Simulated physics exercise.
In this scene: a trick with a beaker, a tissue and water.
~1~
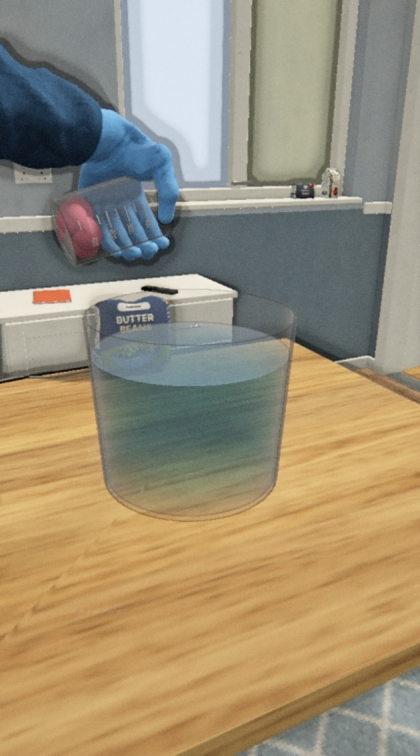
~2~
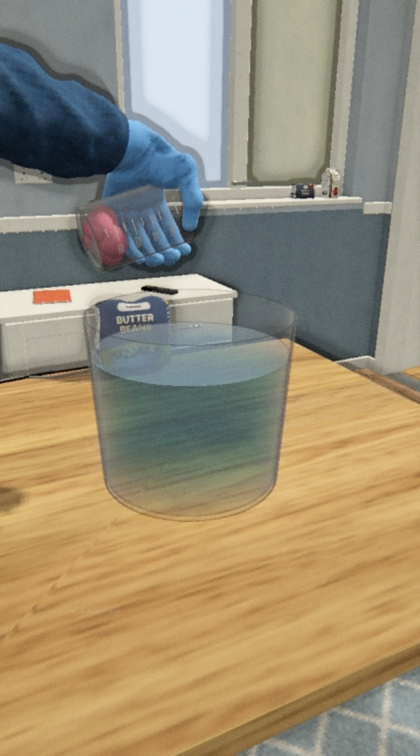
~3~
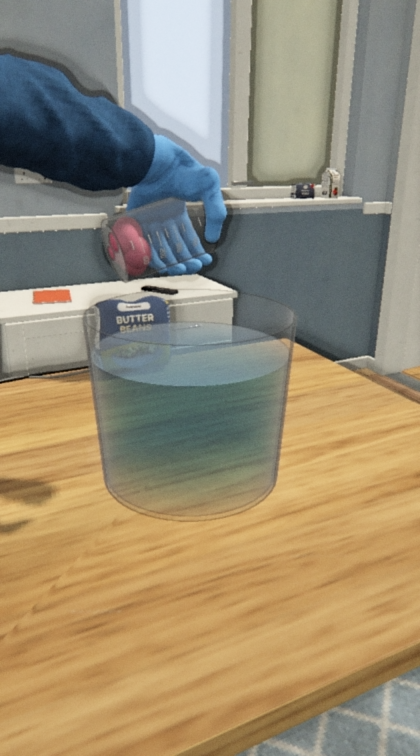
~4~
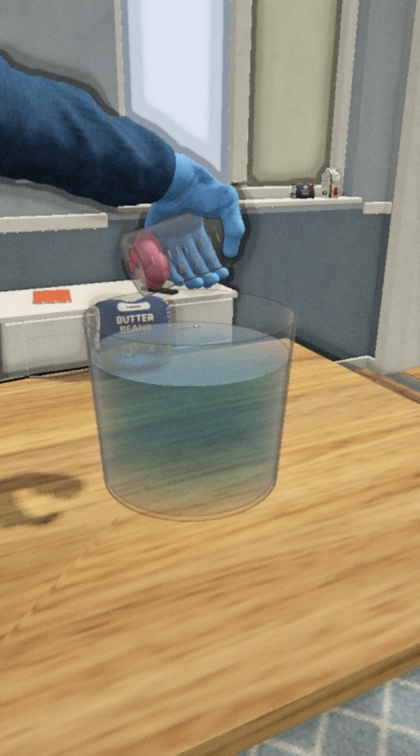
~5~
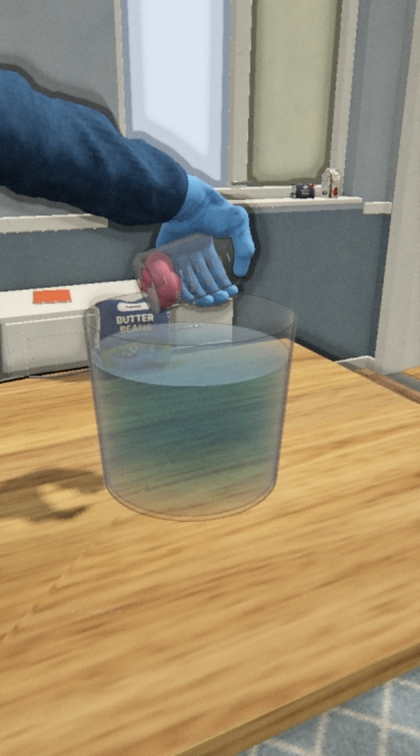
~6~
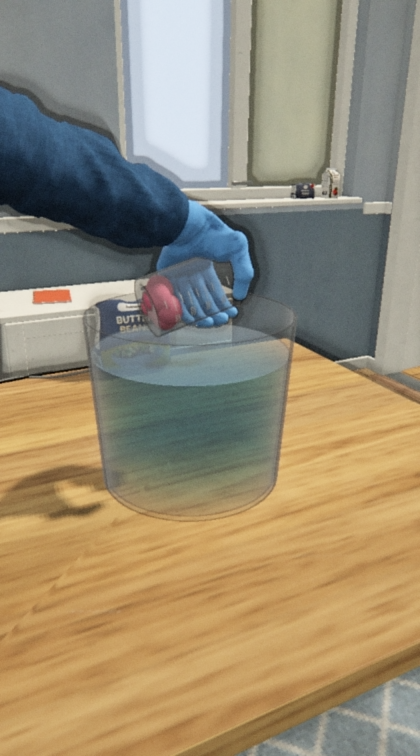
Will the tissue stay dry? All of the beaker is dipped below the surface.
No.
Shortly, the beaker enters the water.
Then, water pours in as the air escapes.
At the finish, the beaker is under, flooded, and the tissue is wet.
